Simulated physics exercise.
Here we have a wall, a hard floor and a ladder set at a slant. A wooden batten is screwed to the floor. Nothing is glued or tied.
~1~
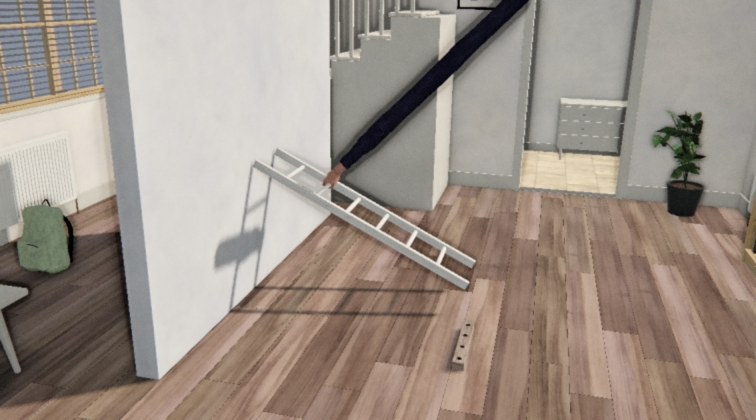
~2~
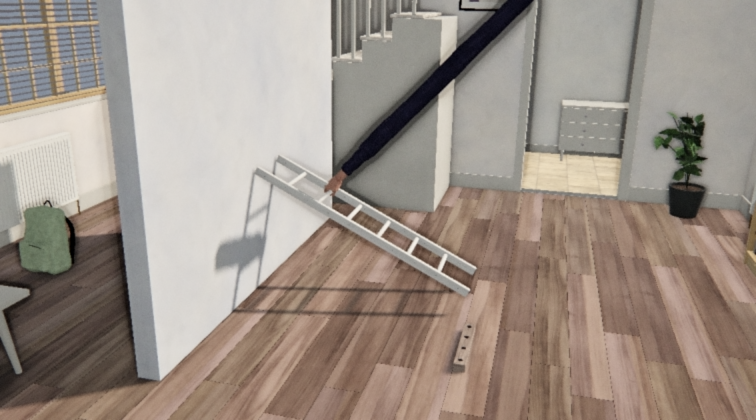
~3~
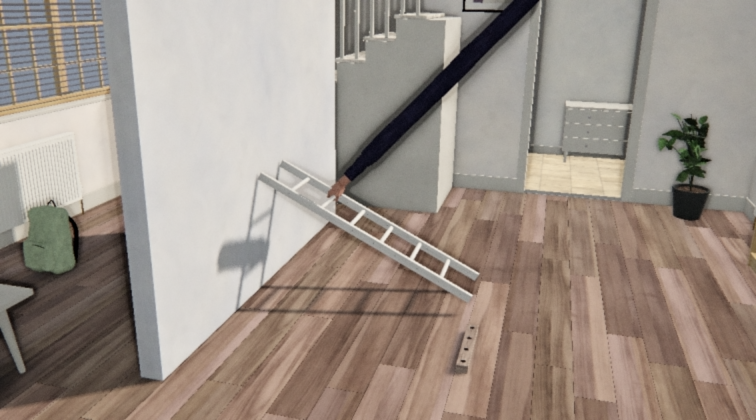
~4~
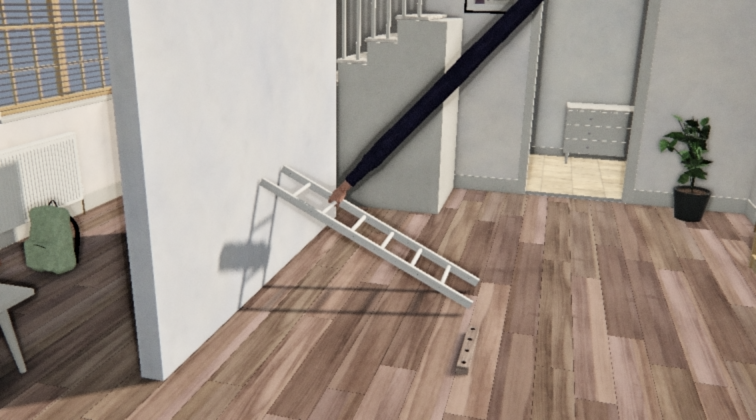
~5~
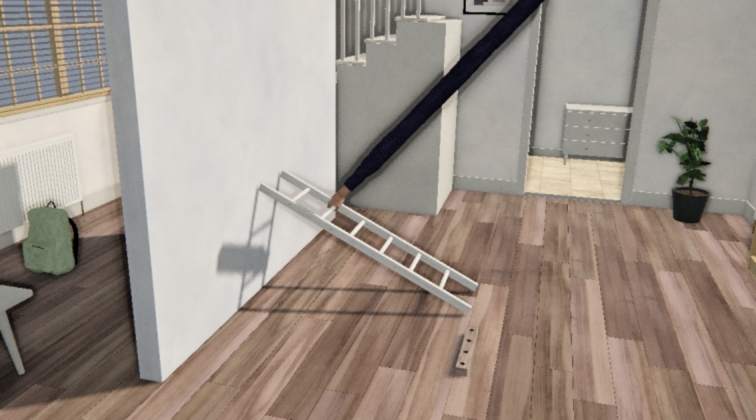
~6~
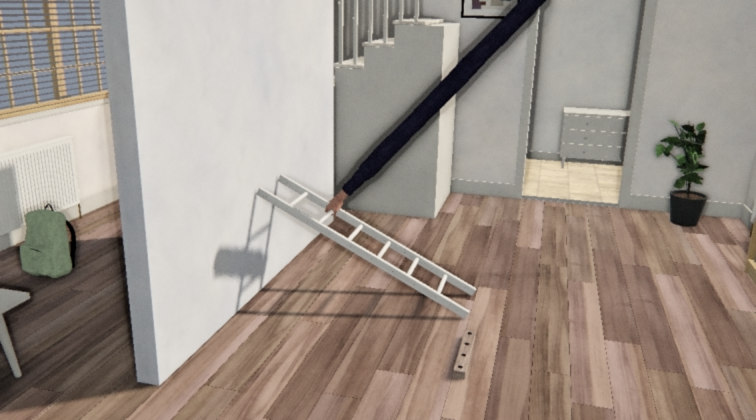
In the video, a hand on a long, dark-sleeved arm holds a white ladder slanted beside a pale wall and lowers it slightly toward a small strip with holes on the wooden floor, keeping hold of it throughout.
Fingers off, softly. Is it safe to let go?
As it turns out, the white ladder gives way at the feet.
Then, 0.28 s after the last picture, white ladder tipped 12° from how it was near (376, 265).
Then, 0.42 s after the last picture, white ladder tipped 27° from how it was near (379, 288).
At rest, the white ladder slides out and falls, near (381, 291).
